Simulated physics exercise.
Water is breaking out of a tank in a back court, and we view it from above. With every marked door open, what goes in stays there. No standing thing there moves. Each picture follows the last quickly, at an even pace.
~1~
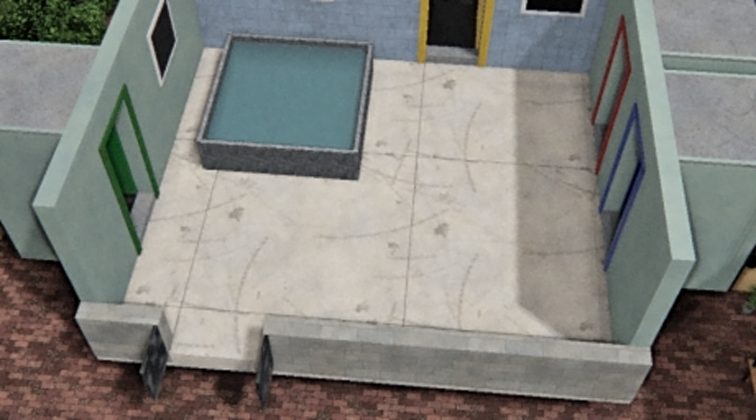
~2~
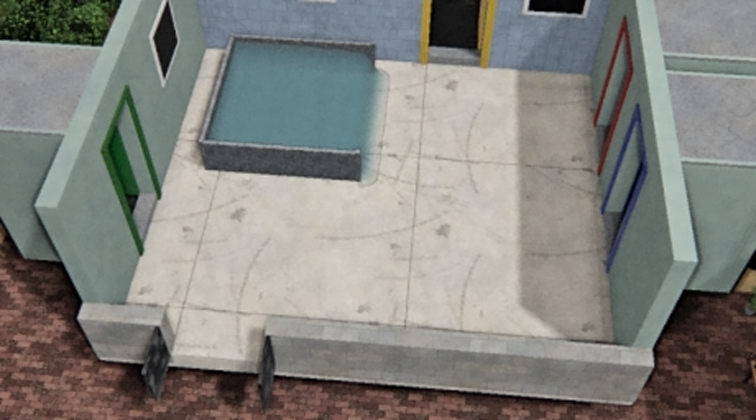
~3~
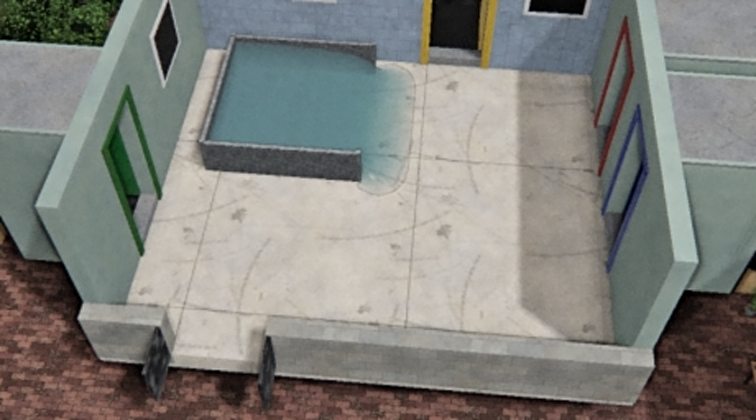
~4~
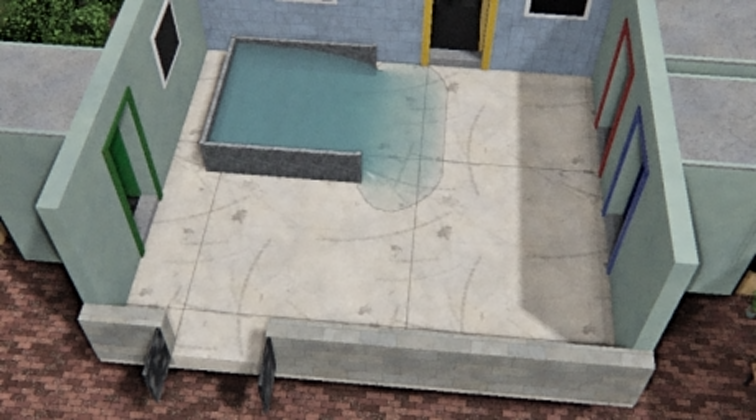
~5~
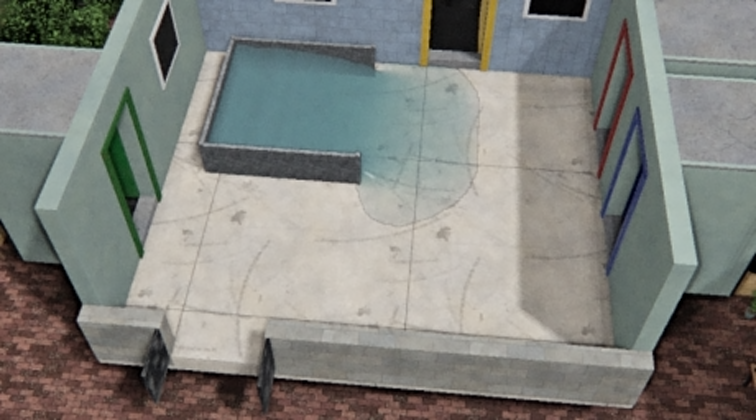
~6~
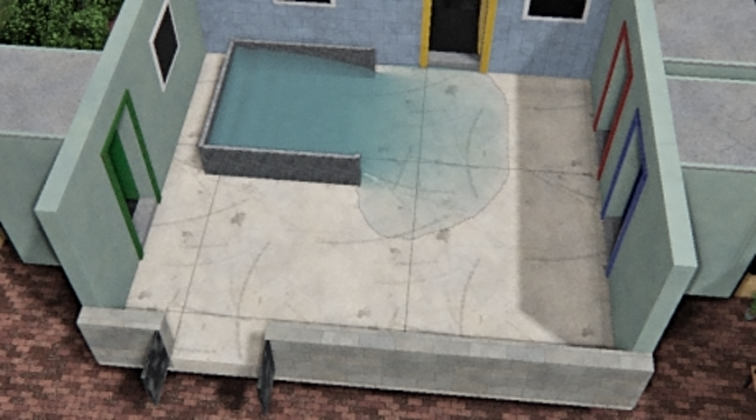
To begin with, still blue-green water fills a raised rectangular tank in a walled courtyard seen from above. The tank's right side opens and water pours onto the pale paving. The shallow sheet fans out rightward and toward the viewer, its rounded edge widening across the floor past the yellow-framed doorway.
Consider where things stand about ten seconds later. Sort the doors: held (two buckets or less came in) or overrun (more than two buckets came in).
Sorted: Blue door overrun, green door held, yellow door held, red door overrun.
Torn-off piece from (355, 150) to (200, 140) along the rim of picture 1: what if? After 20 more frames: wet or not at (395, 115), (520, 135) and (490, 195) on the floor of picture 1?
Log: Point 1 unreached; point 2 unreached; point 3 unreached.
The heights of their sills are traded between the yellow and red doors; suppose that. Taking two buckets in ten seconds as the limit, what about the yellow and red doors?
Yellow: Above the limit; red: Above the limit.
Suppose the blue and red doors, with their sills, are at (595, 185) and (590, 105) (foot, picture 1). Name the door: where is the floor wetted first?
My answer: The yellow door.
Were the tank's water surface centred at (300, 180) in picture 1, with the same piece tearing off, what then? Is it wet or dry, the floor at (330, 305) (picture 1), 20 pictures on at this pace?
At that place: No water.
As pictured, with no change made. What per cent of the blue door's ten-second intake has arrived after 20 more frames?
It should be near 65 percent of the ten-second total.
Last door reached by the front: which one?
Result: The green door.
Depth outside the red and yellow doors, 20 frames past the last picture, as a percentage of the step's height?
Some 350 percent and then some 70 percent.
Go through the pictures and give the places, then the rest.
Still water in the open tank at (290, 93), in the first frame.
Water pours out at (364, 116) and has run to (366, 182), in the second frame.
Water pours out at (365, 117) and has run to (399, 69), in the third frame.
The front is at (396, 205), out from the gap at (365, 119), in the fourth frame.
Water pours out at (364, 120) and has run to (453, 198), in the fifth frame.
The front is at (493, 190), out from the gap at (364, 122), in the sixth frame.
A moment on, water covers 40 % of the floor; the blue door not reached, the green door not reached, the yellow door wet at the sill, nothing in, the red door under two buckets in.
Next, water covers 50 % of the floor; the blue door under two buckets in, the green door not reached, the yellow door wet at the sill, nothing in, the red door far over two buckets in.
Then, water covers 55 % of the floor; the blue door over two buckets in, the green door not reached, the yellow door wet at the sill, nothing in, the red door far over two buckets in.
Later, water covers 75 % of the floor; the blue door over two buckets in, the green door not reached, the yellow door wet at the sill, nothing in, the red door far over two buckets in.
In the end, water covers 100 % of the floor; the blue door over two buckets in, the green door wet at the sill, nothing in, the yellow door wet at the sill, nothing in, the red door far over two buckets in.
